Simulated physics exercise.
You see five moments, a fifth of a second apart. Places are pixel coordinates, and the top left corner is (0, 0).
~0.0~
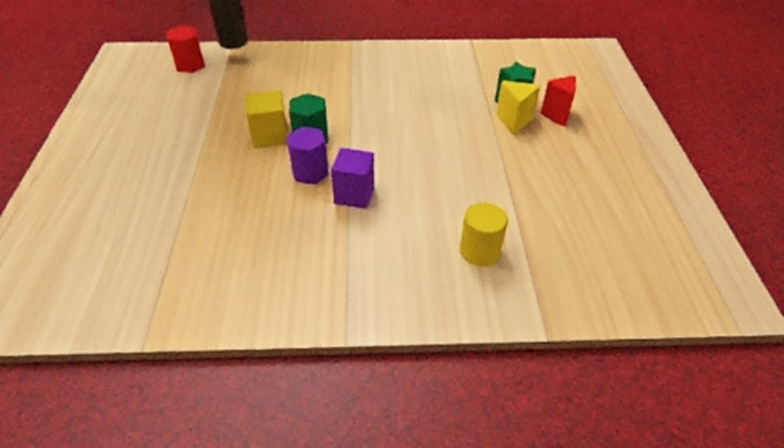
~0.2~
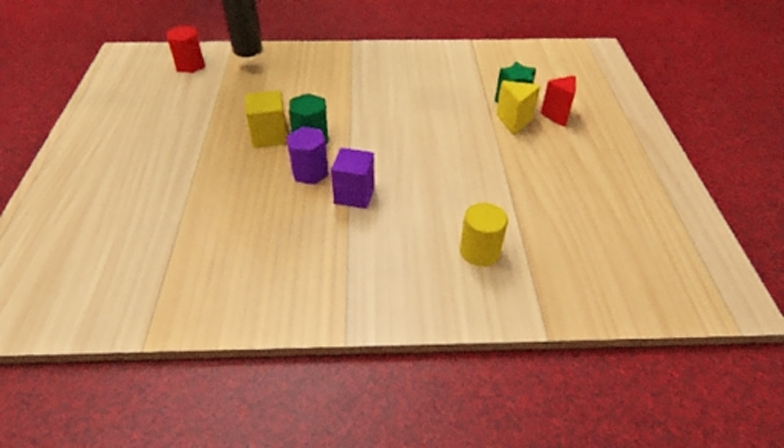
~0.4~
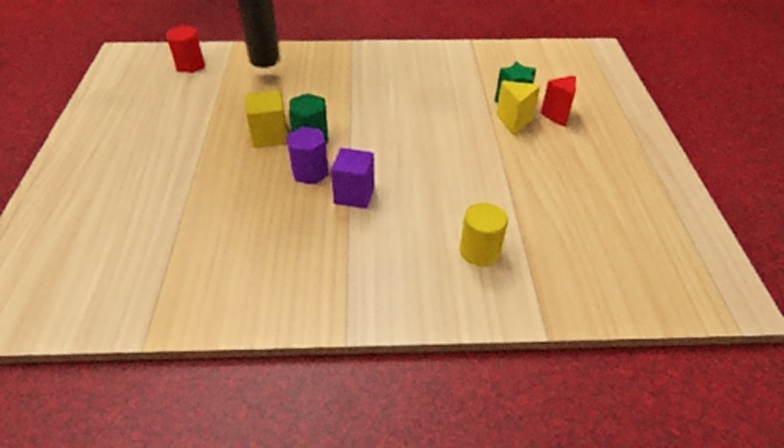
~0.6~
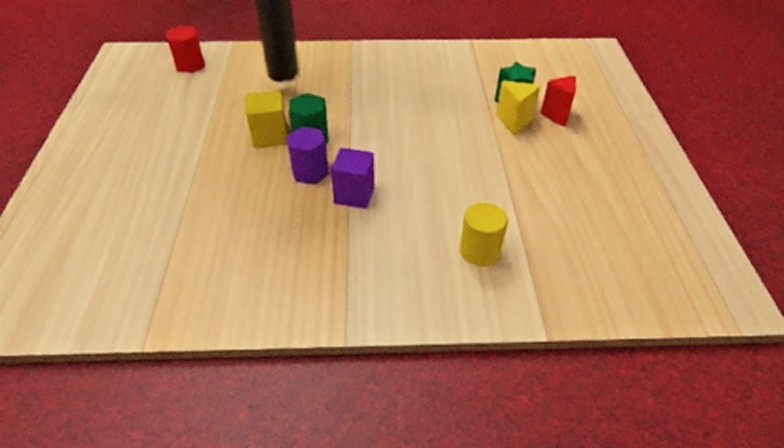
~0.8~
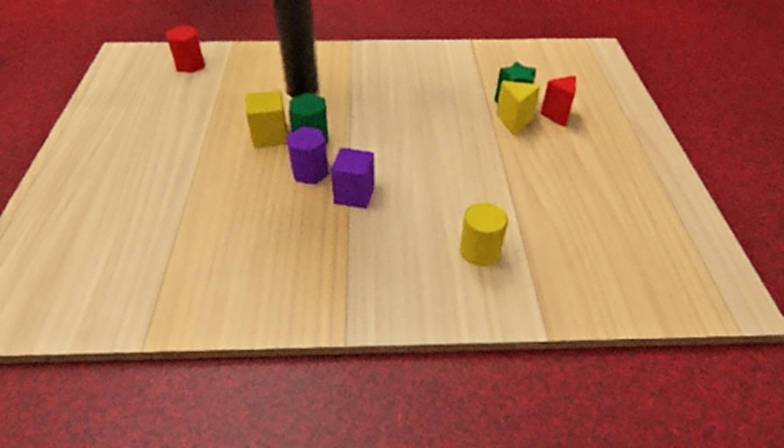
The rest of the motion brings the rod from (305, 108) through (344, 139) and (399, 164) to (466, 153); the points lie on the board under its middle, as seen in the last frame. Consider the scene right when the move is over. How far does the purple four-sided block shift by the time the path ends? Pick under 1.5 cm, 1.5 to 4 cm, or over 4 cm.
It falls in the under 1.5 cm band.
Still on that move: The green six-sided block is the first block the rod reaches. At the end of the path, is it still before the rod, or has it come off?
It slips away.
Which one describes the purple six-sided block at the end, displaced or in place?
Once the path ends, it is somewhere new.
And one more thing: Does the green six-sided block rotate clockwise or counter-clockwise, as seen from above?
The twist is clockwise.
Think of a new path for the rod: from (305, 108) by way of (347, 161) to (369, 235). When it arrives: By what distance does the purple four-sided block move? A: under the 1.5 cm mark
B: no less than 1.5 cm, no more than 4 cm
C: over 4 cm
That would be C.
The first path, step by step. One third of the way, rod (344, 123); purple six-sided block (298, 145); green six-sided block (315, 121), turned 80° clockwise.
Two thirds of the way, rod (400, 148); purple six-sided block (296, 147), turned 15° anticlockwise; green six-sided block (317, 123), turned 95° clockwise.
At the end, rod (468, 136); purple six-sided block (296, 147), turned 15° anticlockwise; green six-sided block (317, 123), turned 95° clockwise; purple four-sided block still.
